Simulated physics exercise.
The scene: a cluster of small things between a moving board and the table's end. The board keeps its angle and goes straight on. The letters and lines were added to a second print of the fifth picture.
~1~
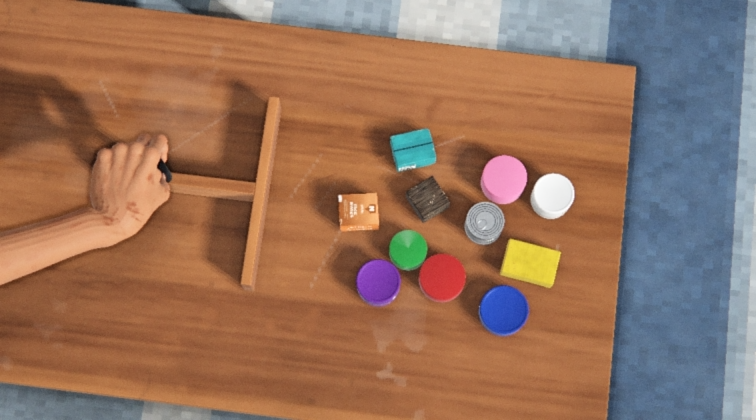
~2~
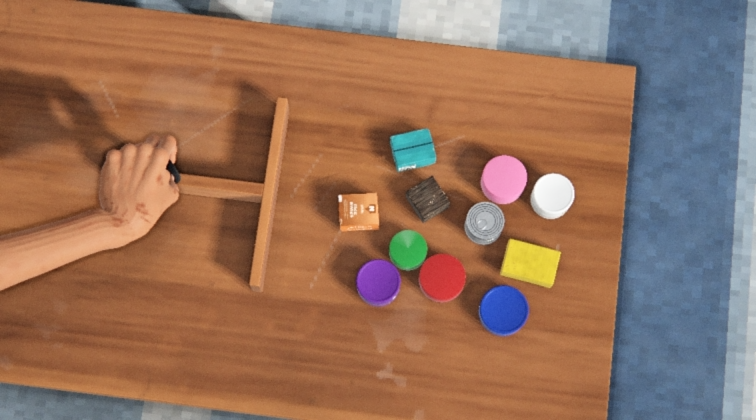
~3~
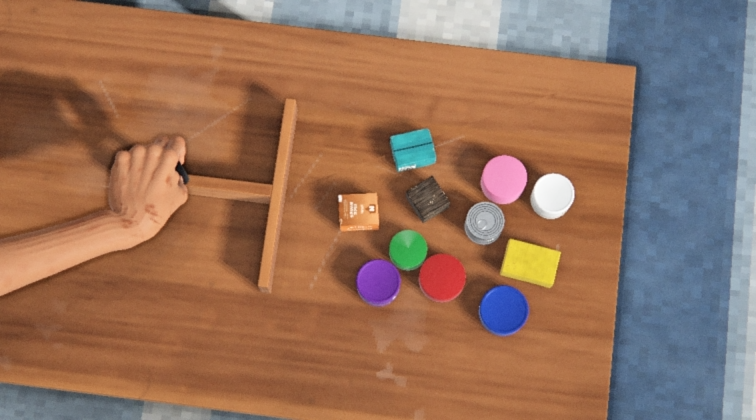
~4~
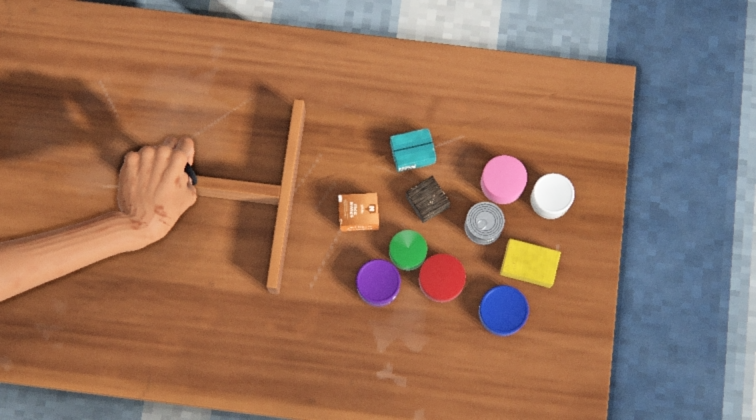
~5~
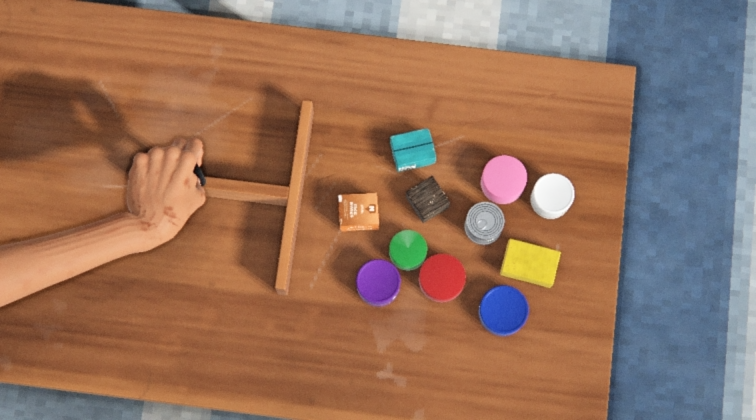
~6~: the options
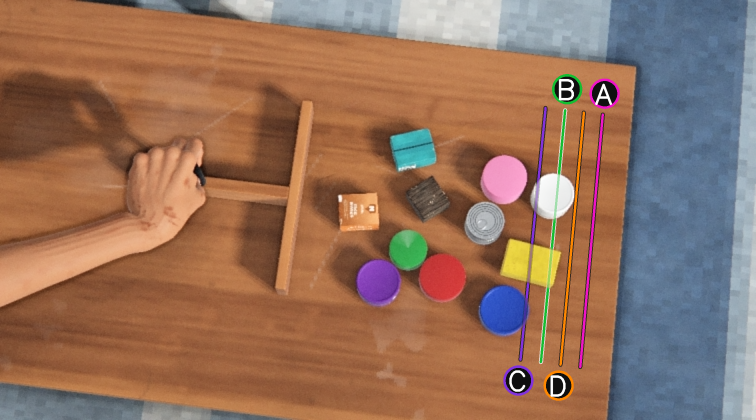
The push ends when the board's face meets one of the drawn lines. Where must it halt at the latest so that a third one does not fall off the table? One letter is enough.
It can go as far as B.
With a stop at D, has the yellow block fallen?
Yes.
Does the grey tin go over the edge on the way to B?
No.
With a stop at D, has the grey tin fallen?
Yes.
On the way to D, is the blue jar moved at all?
By then, yes.
On the marked copy, A at (592, 238); B at (553, 233); C at (533, 231); D at (573, 236).
With B. Early on, board (387, 204); turquoise box (423, 154); purple tub (404, 292).
Further on, board (480, 216); white tub (584, 208); yellow block (565, 263).
At the end, board (553, 224); white tub over the edge; yellow block over the edge; two fallen.
As for the rest, A drops five; C is within the limit but short; D drops five.
